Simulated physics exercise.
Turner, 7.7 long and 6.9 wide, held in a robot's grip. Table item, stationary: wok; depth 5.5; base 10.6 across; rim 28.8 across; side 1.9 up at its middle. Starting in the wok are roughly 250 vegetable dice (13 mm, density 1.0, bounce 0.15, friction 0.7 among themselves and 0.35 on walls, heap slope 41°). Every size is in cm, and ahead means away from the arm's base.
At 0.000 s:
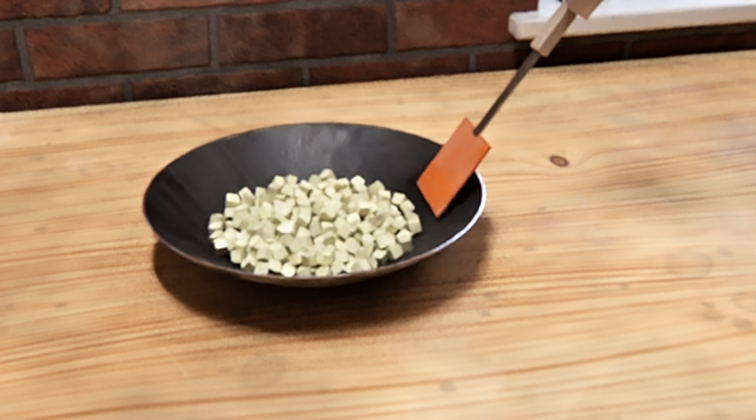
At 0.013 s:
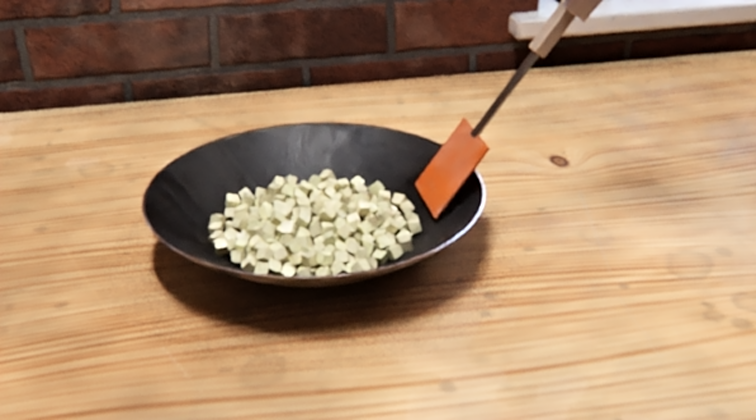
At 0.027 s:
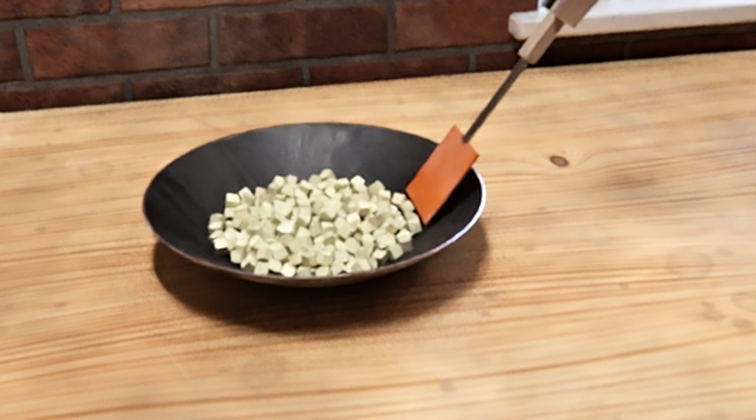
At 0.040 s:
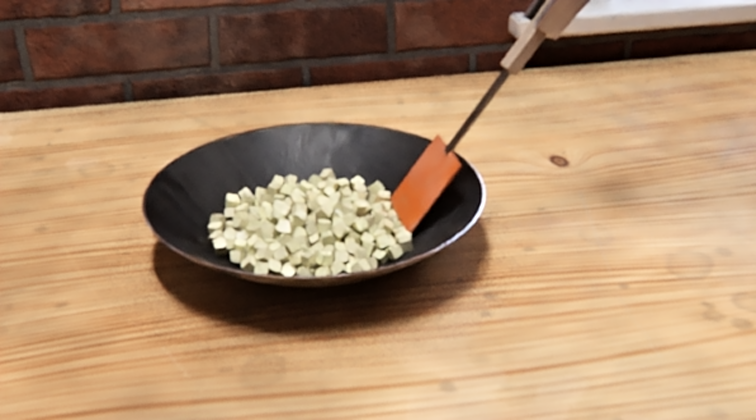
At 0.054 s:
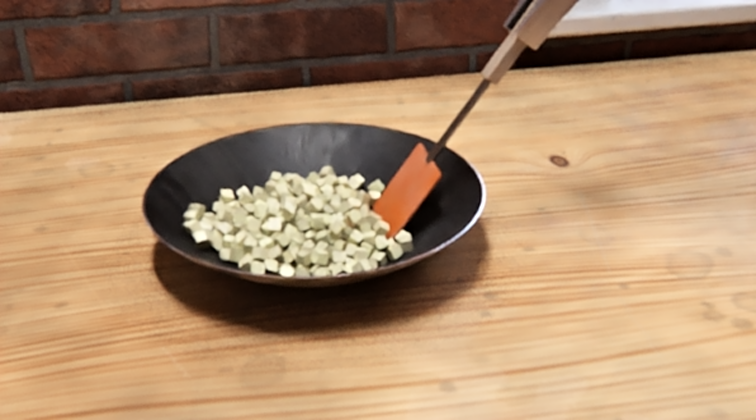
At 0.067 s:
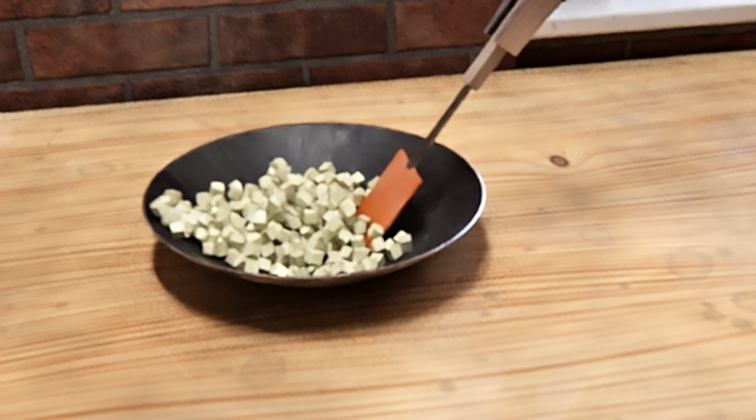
An orange turner on a thin dark rod, held by a jointed arm entering at the upper right, moves left and slightly down into a black wok. The wok holds a heap of pale green-white cubes and sits on a light wooden counter before a dark red brick wall, seen from slightly above. The blade pushes the cubes leftward, spreading them up the wok's left side, while the camera stays still.
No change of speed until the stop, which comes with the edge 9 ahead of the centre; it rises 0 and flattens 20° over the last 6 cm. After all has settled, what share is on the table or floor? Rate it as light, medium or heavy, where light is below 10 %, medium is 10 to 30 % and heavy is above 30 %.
Rating: Heavy.
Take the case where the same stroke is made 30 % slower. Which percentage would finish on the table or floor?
Estimated result: Some 30 %.
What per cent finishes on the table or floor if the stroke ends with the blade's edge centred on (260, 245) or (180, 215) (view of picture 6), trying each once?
First try roughly 20 percent, second roughly 55 percent.
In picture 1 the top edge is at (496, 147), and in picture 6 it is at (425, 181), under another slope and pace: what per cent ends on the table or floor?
40 per cent.
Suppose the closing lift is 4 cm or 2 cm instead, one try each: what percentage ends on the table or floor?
You'd get some 40 per cent with the first setting and some 40 per cent with the second.
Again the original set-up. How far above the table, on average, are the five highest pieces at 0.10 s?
Height: Some 9 cm.
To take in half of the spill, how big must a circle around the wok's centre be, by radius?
The answer is around 26 cm.
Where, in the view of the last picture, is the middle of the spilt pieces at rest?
Approximately at (19, 263).
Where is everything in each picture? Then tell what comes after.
Turner top edge at (478, 131), sloping 54°; upper third of the load around (316, 223), from x 215 to 415, top at y 180; 252 in the wok, in the first picture.
Turner top edge at (476, 133), sloping 54°; upper third of the load around (316, 223), from x 215 to 415, top at y 180, in the second picture.
Turner top edge at (467, 139), sloping 54°; upper third of the load around (316, 223), from x 215 to 415, top at y 180, in the third picture.
Turner top edge at (449, 149), sloping 54°; upper third of the load around (311, 220), from x 215 to 405, top at y 175, in the fourth picture.
Turner top edge at (430, 159), sloping 54°; upper third of the load around (296, 221), from x 195 to 405, top at y 175, in the fifth picture.
Turner top edge at (411, 165), sloping 54°; upper third of the load around (273, 215), from x 160 to 405, top at y 165; 252 in the wok, in the sixth picture.
After 0.10 s, sloping 54°, highest piece 10 above the table; 241 in the wok, 11 on the blade or in flight.
After 0.13 s, sloping 49°, highest piece 13 above the table; 227 in the wok, 25 on the blade or in flight.
After 0.35 s, sloping 34°, highest piece 9 above the table; 148 in the wok, 94 on the table or floor, 10 on the blade or in flight.
After 1.40 s, sloping 34°, highest piece 6 above the table; 148 in the wok, 104 on the table or floor.
At rest, 148 in the wok, 104 on the table or floor. That is 41 % on the table or floor.
